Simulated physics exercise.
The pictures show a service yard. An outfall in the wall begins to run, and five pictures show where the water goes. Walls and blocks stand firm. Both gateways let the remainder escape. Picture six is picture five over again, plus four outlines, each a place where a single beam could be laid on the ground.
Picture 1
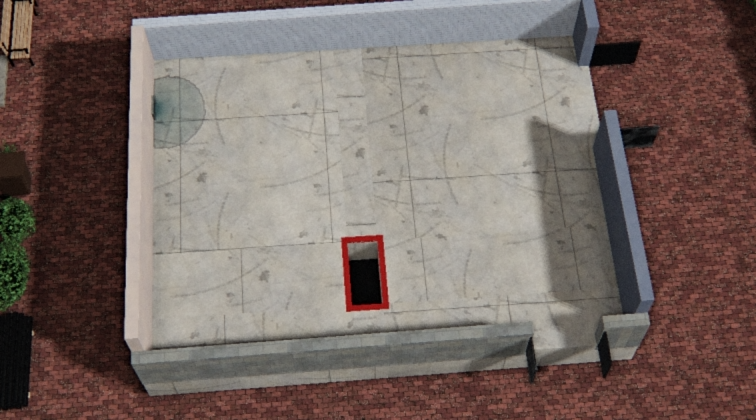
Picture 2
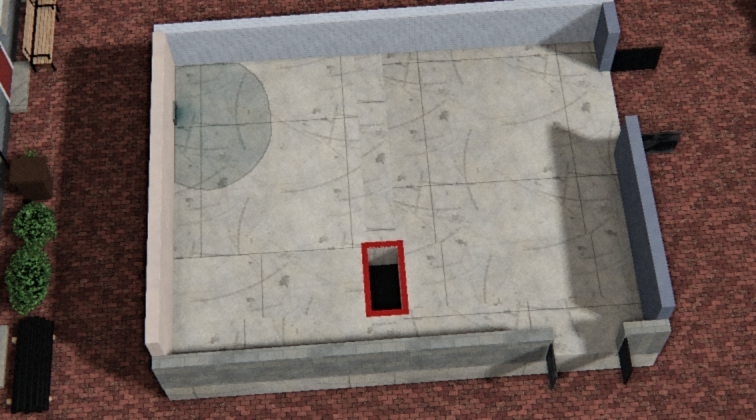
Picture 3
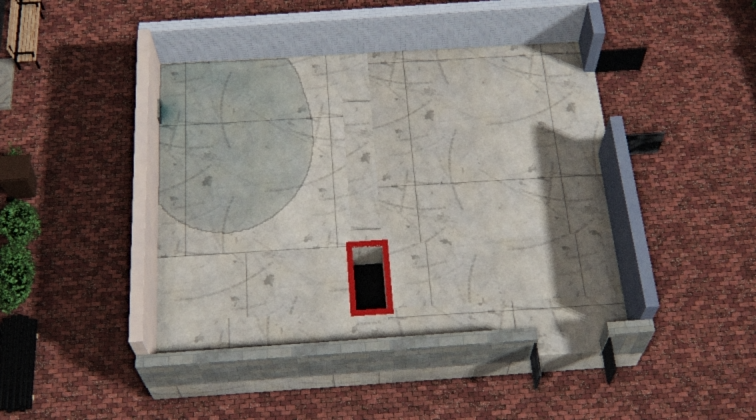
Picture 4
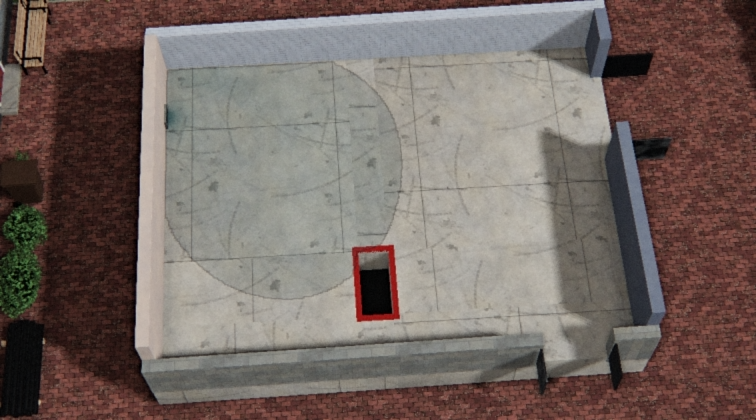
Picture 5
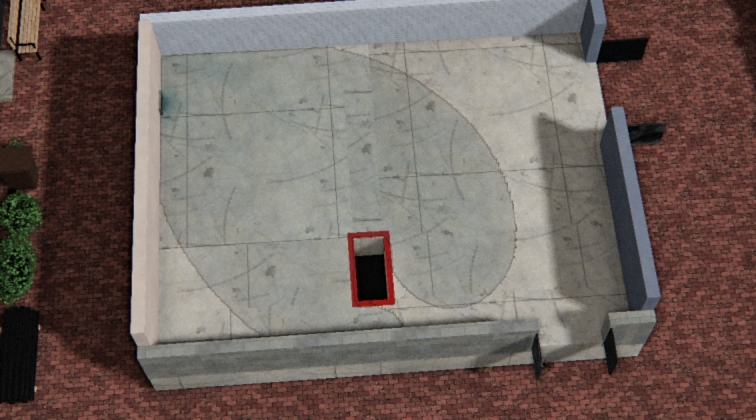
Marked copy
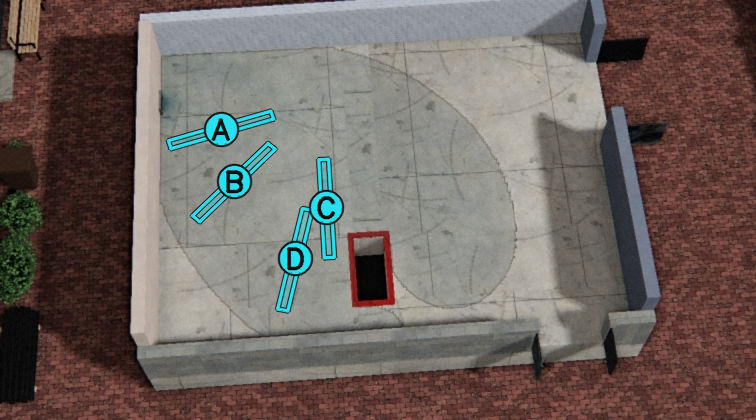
Service yard seen from above, with water spreading from the left wall across pale paving and around a red-framed opening.
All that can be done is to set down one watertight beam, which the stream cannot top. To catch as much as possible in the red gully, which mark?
The answer is position D.
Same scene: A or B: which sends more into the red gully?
The answer is B.
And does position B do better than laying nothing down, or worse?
It is worse.
On the marked copy, A from (169, 144) to (272, 115); B from (196, 218) to (271, 146); C from (329, 257) to (323, 159); D from (282, 309) to (307, 209).
With A, about 4 % of the stream runs into the red gully, about 95 % out by the gates.
With B, about 8 % of the stream runs into the red gully, about 92 % out by the gates.
With C, about 8 % of the stream runs into the red gully, about 92 % out by the gates.
With D, about 18 % of the stream runs into the red gully, about 81 % out by the gates.
